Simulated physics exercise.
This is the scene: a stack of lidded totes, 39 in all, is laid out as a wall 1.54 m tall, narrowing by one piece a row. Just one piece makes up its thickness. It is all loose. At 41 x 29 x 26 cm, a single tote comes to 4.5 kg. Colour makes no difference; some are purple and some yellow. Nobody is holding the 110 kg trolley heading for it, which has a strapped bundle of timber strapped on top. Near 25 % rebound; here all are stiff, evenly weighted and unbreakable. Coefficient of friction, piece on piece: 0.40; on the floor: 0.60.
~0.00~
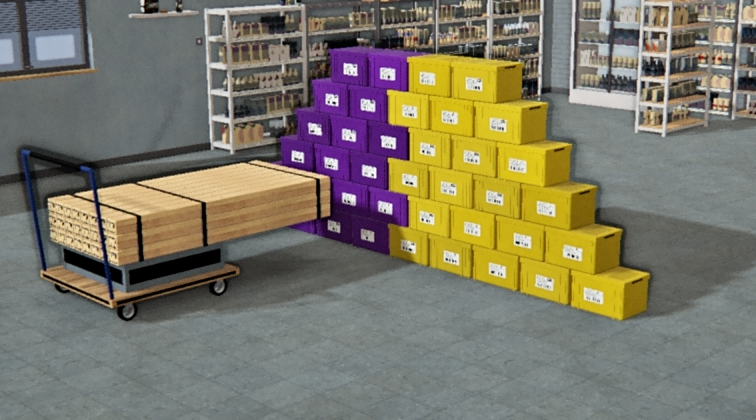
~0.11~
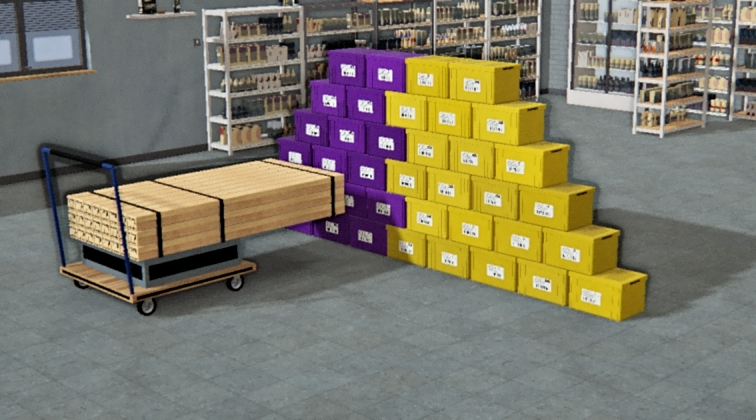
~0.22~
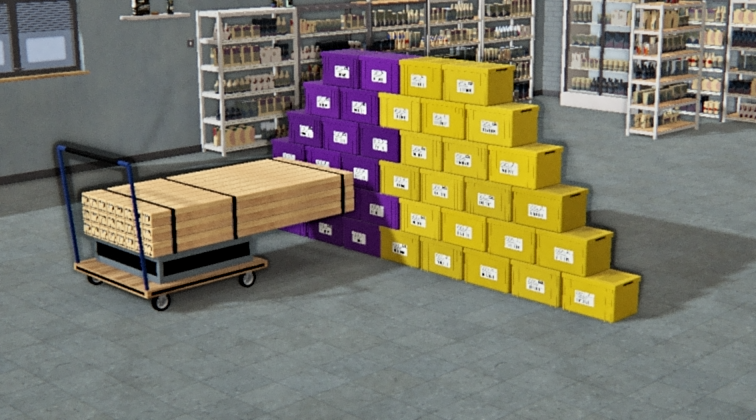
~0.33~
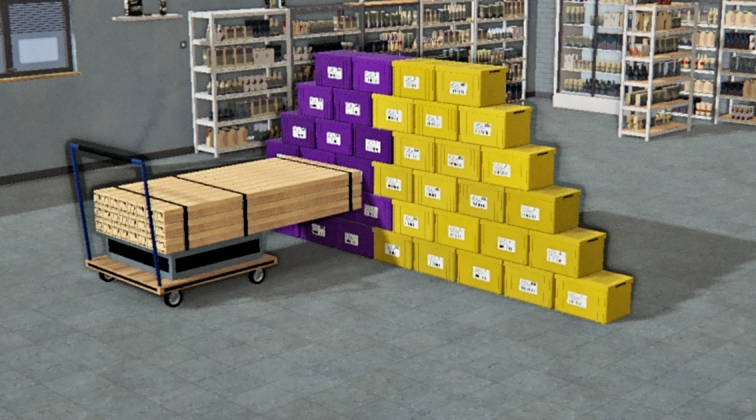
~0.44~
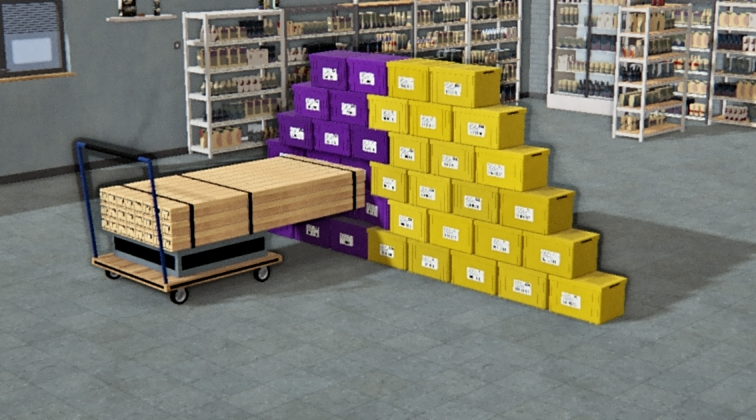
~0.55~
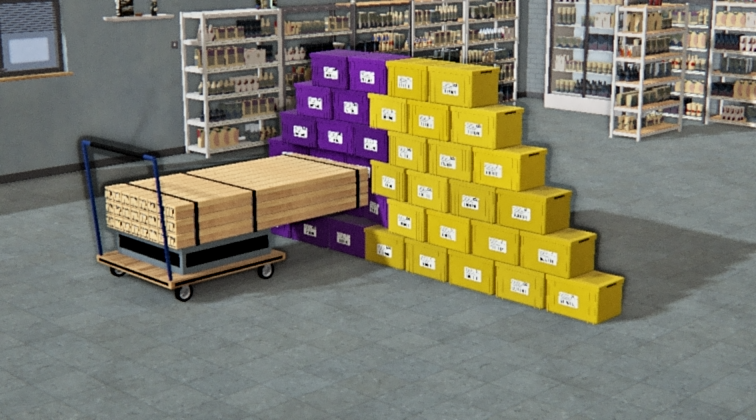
A stepped wall of purple and yellow boxes shifts slightly as a loaded trolley pushes in.
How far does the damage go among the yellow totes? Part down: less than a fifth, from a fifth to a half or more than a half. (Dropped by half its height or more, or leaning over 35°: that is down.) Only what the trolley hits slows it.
Of the lot, the part is within a fifth to a half.
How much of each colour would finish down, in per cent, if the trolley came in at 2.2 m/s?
The yellow would finish 10 in a hundred down, the purple 70 in a hundred.
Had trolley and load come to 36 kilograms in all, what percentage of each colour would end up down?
The split would be yellow 0, then purple 0 per cent.
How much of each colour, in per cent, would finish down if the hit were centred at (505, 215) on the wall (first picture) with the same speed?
Down at the end: Yellow 70 percent, purple 10 percent.
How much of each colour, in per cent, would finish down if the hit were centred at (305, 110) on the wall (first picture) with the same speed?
Per cent down - yellow: 0, purple: 30.
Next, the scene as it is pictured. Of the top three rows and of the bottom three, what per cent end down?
80% and 30%.
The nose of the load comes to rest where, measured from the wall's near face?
I'd say around 35 cm, more or less.
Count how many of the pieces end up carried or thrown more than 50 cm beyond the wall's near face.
Estimate: Some 18.
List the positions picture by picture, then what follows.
In the first frame (each place is the centre of the face we see best; the camera pans a little), load (324, 190) 46 cm short of the wall; top yellow tote (473, 83); top purple tote (348, 68); all as stacked.
In the second frame, load (339, 187) 30 cm short of the wall; top yellow tote (471, 84).
In the third frame, load (348, 185) 14 cm short of the wall; top yellow tote (464, 86).
In the fourth frame, load (356, 183) 19 mm into the wall's line; top yellow tote (457, 87).
In the fifth frame, load (360, 182) 12 cm into the wall's line; top yellow tote (451, 88); 12 have shifted.
In the sixth frame, load (363, 180) 19 cm into the wall's line; top yellow tote (449, 87); top purple tote (328, 72) moved 6 cm; 18 have shifted.
By 1.02 s, load 29 cm past the wall's line, still rolling; none of the 21 yellow totes down (2 of 39 in all colours); top yellow tote tilted 10°; top purple tote tilted 11°.
By 1.50 s, load 33 cm past the wall's line, still rolling; 5 of the 21 yellow totes down (18 of 39 in all colours); top yellow tote tilted 36°; top purple tote tilted 29°, 41 cm lower.
By 2.12 s, load 34 cm past the wall's line, stopped; 6 of the 21 yellow totes down (19 of 39 in all colours); top yellow tote tilted 67°, 1.13 m lower; top purple tote upside down.
When it is over (3.7 s), load 34 cm past the wall's line, stopped; 6 of the 21 yellow totes down (19 of 39 in all colours); top yellow tote 1.28 m lower; top purple tote 1.28 m lower. That is 29 per cent. In pixels of the last frame, middles, top purple tote near (619, 171).
